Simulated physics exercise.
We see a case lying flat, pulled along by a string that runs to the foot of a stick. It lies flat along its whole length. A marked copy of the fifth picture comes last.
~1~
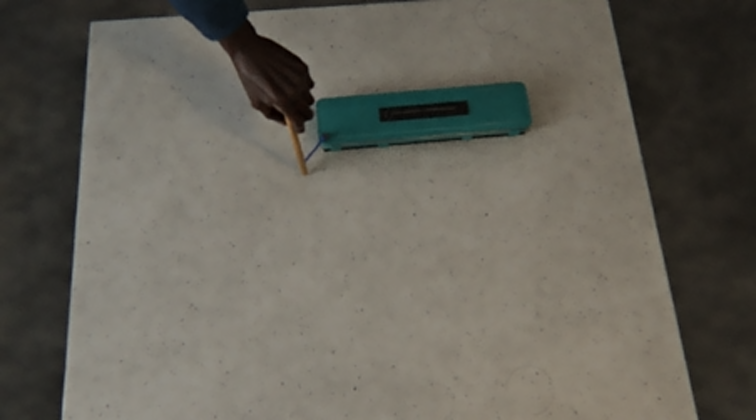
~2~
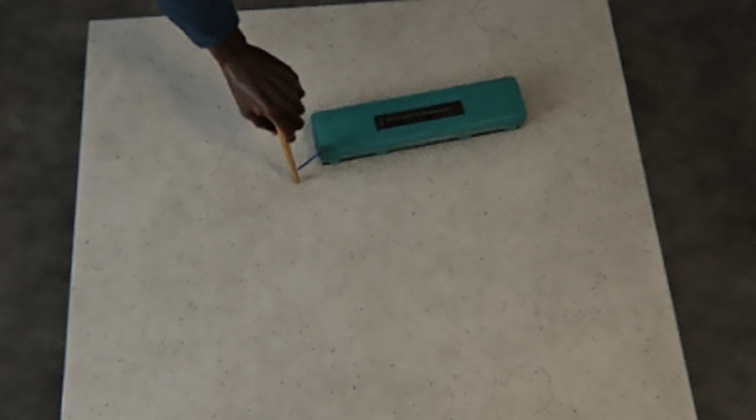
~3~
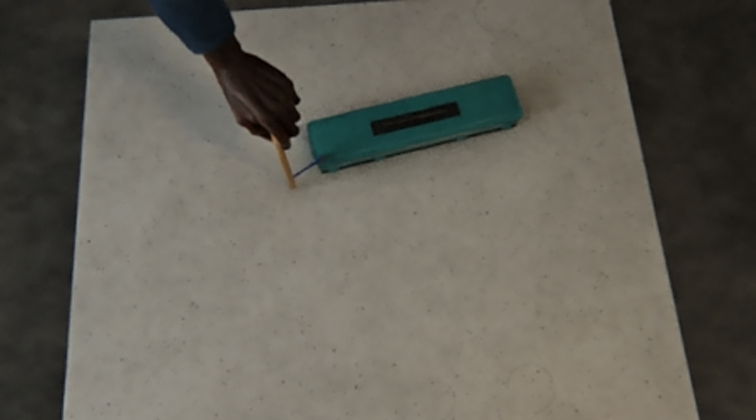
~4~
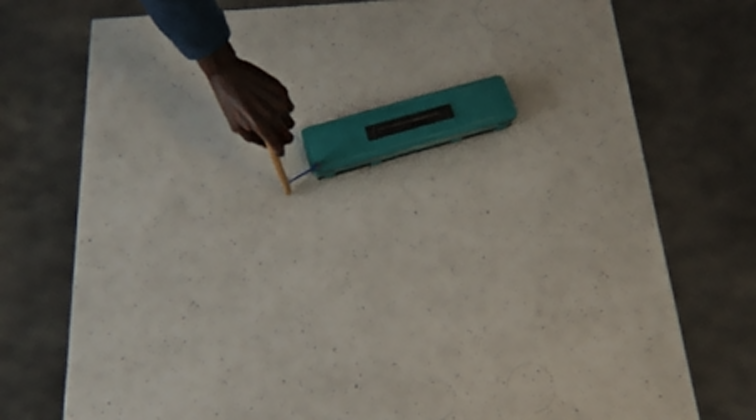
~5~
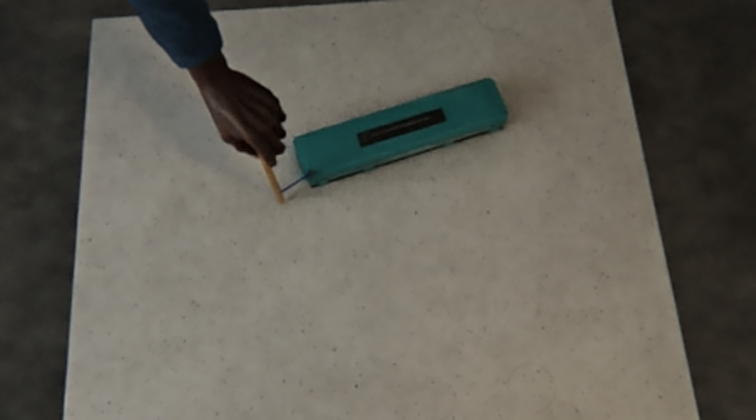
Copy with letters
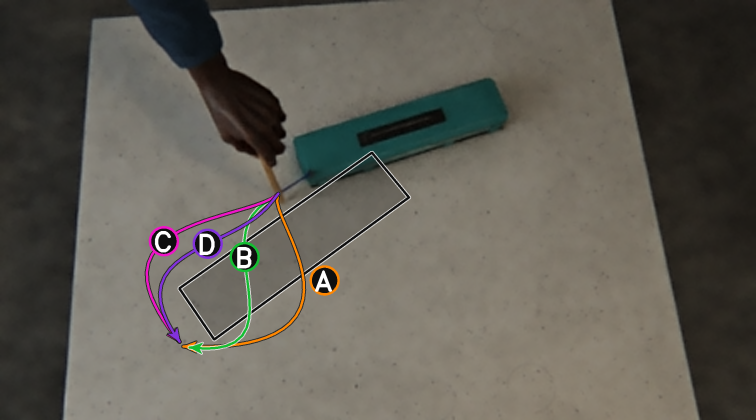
A long turquoise case with a dark label slides a short way left and slightly toward the viewer, its left end swinging nearer, drawn by a dark string tied to a wooden stick's foot. A hand in a blue sleeve grips the stick at upper left, moving it down and left. The pale, speckled tabletop, surrounded by dark floor, is seen from above by a still camera.
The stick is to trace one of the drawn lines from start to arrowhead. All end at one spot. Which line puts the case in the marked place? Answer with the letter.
B is the one.
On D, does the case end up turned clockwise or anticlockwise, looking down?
On that path, anticlockwise.
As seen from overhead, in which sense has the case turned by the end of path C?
Anticlockwise.
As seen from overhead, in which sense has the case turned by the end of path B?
Anticlockwise.
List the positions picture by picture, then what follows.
The first picture shows turquoise case (424, 112).
The second picture shows turquoise case (419, 116).
The third picture shows turquoise case (415, 119).
The fourth picture shows turquoise case (410, 122).
The fifth picture shows turquoise case (402, 127).
On the marked copy, A from (278, 193) via (301, 308) to (183, 347); B from (278, 193) via (248, 283) to (189, 347); C from (278, 193) via (164, 241) to (180, 342); D from (278, 193) via (192, 252) to (180, 342); the outline at (296, 242).
With B. Early on, foot of the stick (245, 255), middle of the case (354, 162).
Further on, foot of the stick (246, 331), middle of the case (327, 206).
At the end, foot of the stick (184, 347), middle of the case (296, 241); it lies in the outline.
As for the rest, A leaves its middle at (307, 253); C leaves its middle at (263, 220); D leaves its middle at (271, 224).
